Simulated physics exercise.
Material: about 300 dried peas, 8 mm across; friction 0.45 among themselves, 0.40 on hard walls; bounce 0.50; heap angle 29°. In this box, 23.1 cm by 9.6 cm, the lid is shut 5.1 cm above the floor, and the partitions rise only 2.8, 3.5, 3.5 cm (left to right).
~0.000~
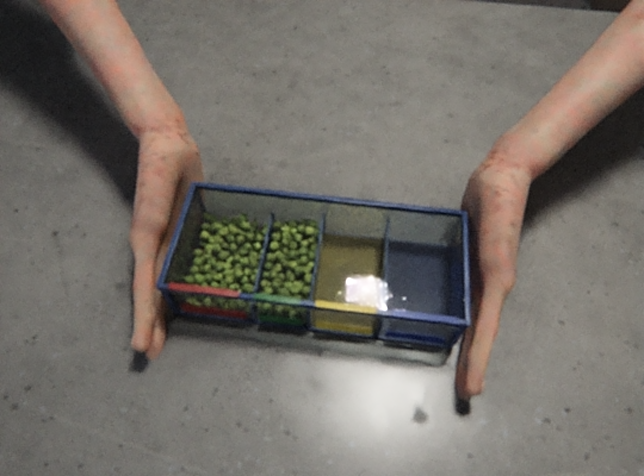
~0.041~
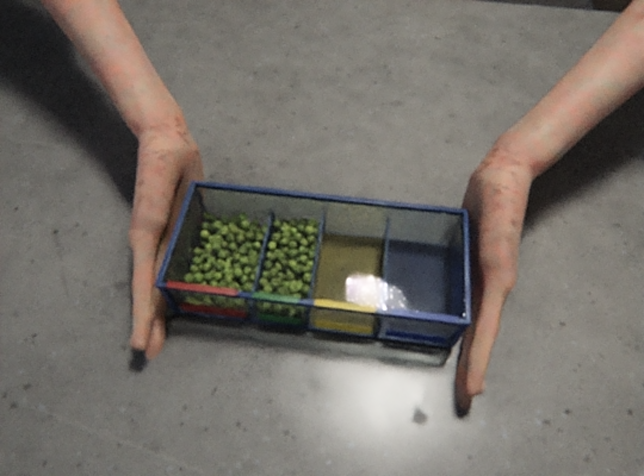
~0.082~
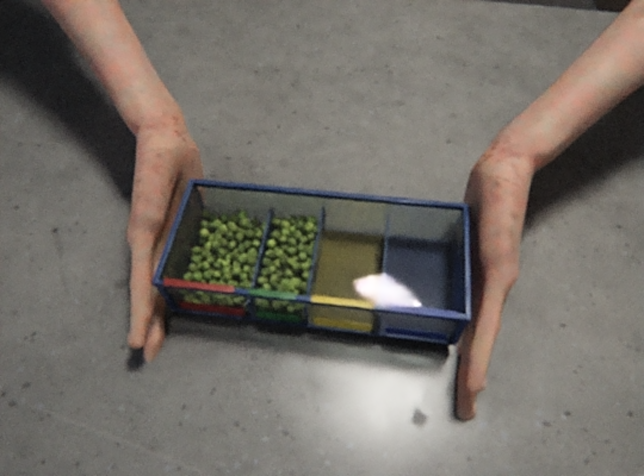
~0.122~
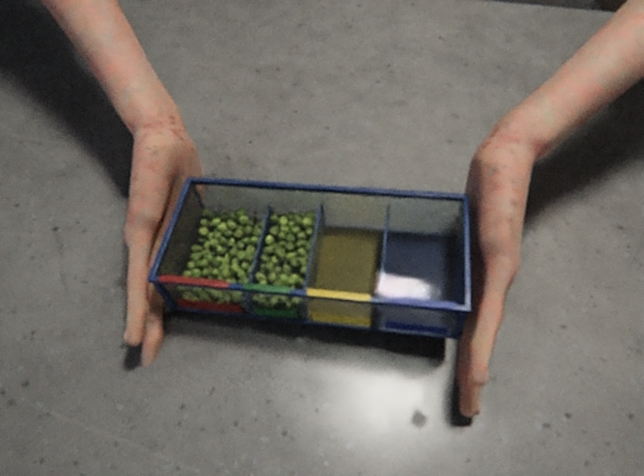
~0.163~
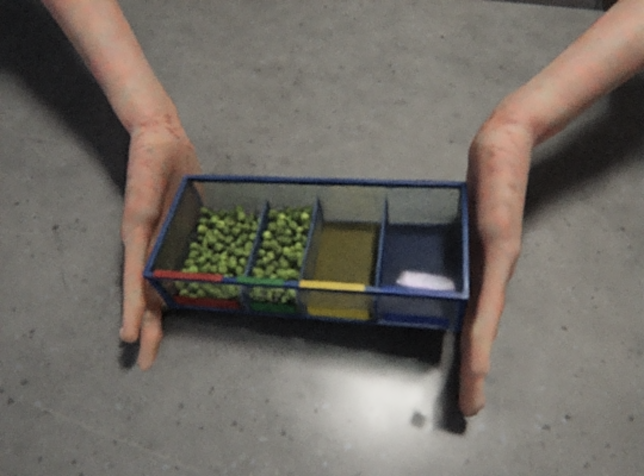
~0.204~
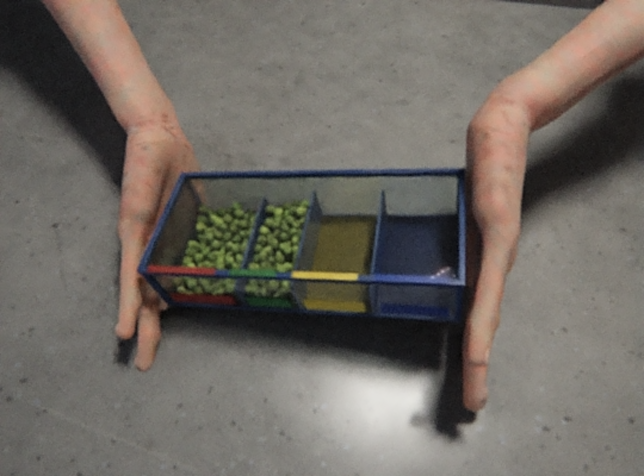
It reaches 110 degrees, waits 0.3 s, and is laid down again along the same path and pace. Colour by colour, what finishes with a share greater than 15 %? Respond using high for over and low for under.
Red compartment high, blue compartment low, green compartment low, yellow compartment low.
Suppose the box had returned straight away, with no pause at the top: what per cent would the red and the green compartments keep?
In per cent: Red 95, green 5.
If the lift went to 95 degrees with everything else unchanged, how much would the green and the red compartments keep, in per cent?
The green compartment would hold 10 per cent, the red one 90 per cent.
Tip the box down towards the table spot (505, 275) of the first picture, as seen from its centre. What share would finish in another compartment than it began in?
Near 60 percent, give or take.
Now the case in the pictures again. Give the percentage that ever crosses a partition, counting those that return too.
The share is close to 45 percent.
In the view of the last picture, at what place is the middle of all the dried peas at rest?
Somewhere near (223, 243) in the last picture.
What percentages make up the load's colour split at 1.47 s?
You'd find red at 90, blue at 0, green at 10 and yellow at 0 per cent.
After 1.47 s, tilt 110 degrees; red 90 %, green 10 %.
After 2.32 s, tilt 57 degrees; red 95 %, green 5 %.
After 3.18 s, tilt 0 degrees; red 95 %, green 5 %.
At rest (3.6 s), red 95 %, blue 0 %, green 5 %, yellow 0 %.
